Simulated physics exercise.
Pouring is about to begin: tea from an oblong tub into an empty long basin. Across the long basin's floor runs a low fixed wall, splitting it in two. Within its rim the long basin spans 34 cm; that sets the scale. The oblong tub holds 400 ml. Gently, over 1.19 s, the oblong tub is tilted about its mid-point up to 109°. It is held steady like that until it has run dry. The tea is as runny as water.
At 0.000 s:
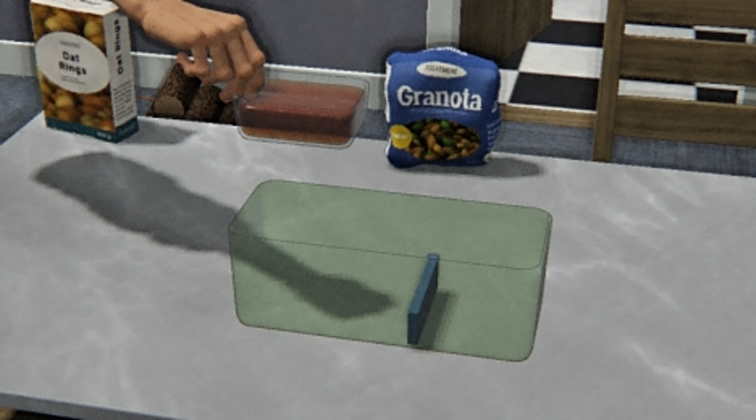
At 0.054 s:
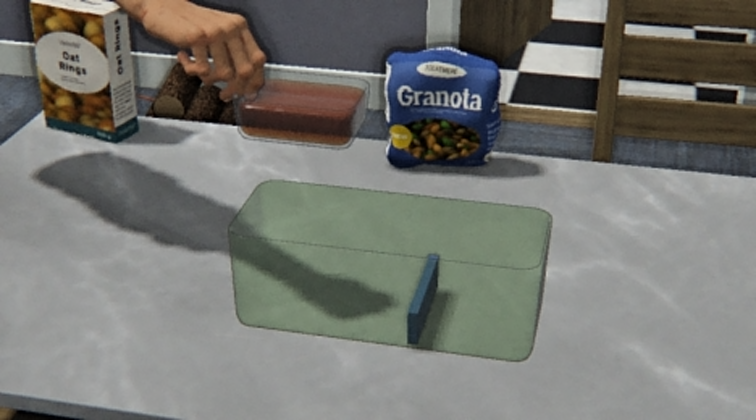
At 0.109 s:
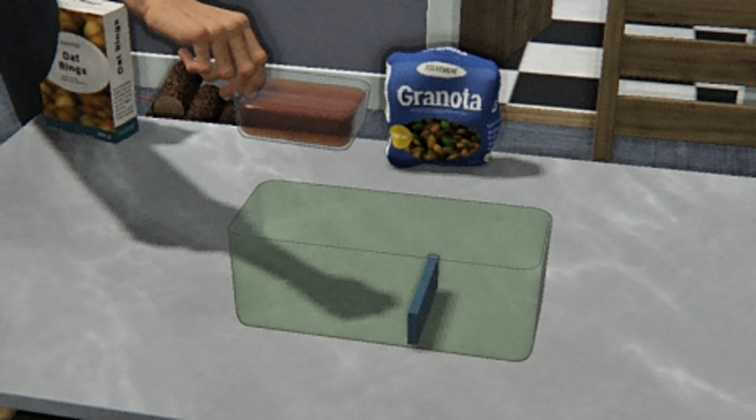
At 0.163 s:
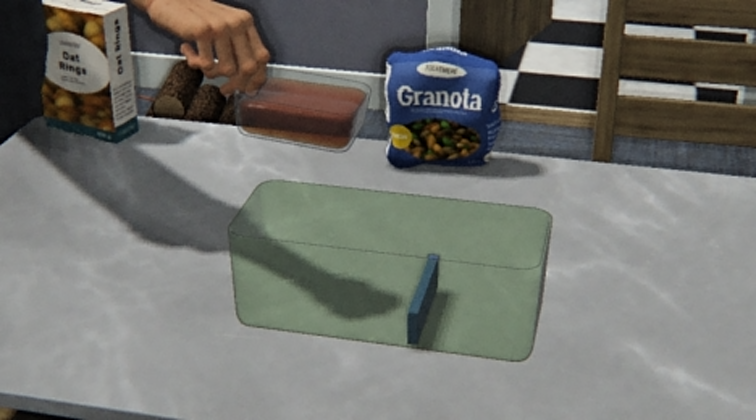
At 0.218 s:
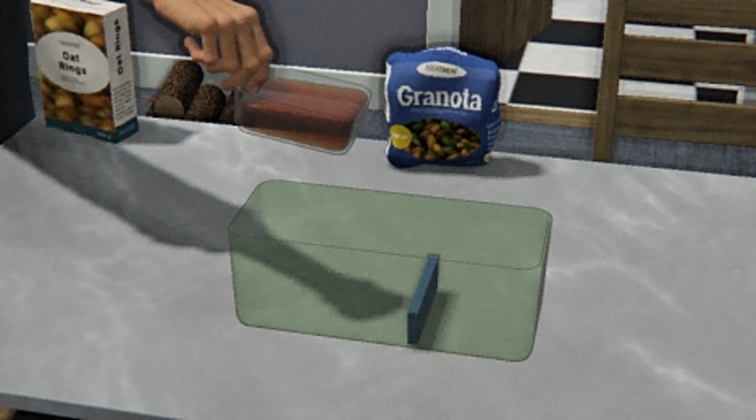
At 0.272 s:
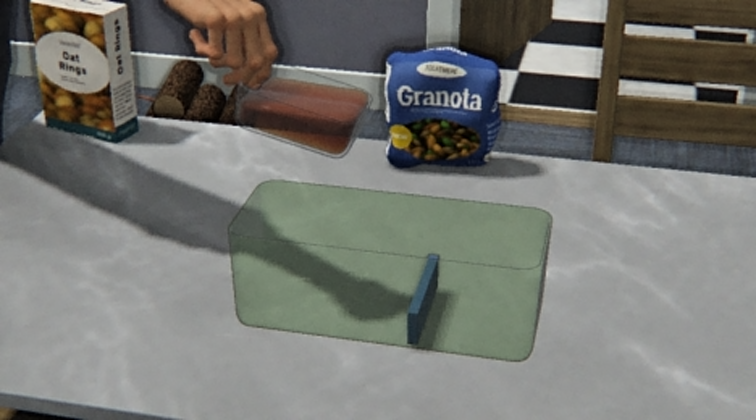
A hand beside a clear tub of reddish-brown tea slowly tilted it, dipping its right end slightly above a pale green basin with a blue divider, while the cereal box and granola bag stayed still.
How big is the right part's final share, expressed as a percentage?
Some 43 per cent.
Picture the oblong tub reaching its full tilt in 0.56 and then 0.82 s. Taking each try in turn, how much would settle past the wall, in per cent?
I'd say 10 percent on the first go, 30 percent on the next.
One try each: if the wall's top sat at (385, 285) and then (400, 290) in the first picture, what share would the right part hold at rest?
In turn about 75 and 70 per cent.
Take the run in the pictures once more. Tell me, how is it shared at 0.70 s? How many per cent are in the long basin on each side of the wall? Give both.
20 per cent left and 24 right, roughly.
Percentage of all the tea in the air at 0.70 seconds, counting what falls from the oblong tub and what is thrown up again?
My guess is roughly 36 %.
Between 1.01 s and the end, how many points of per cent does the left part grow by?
Near 5 percent, more or less.
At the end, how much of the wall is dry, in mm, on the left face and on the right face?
Close to 34 mm left and close to 32 mm right.
Then, 0.70 s in, the tilt is 69° and 19 per cent is still to pour, 21 is left of the wall and 23 right of it.
Then, 1.01 s in, the tilt is 103° and 2 per cent is still to pour, 52 is left of the wall and 42 right of it.
Then, 1.34 s in, the tilt is 109° and 0 per cent is still to pour, 57 is left of the wall and 43 right of it.
Then, 1.69 s in, the tilt is 109° and 0 per cent is still to pour, 57 is left of the wall and 43 right of it.
Finally, 57 per cent lies left of the wall, 43 right of it and 0 outside.
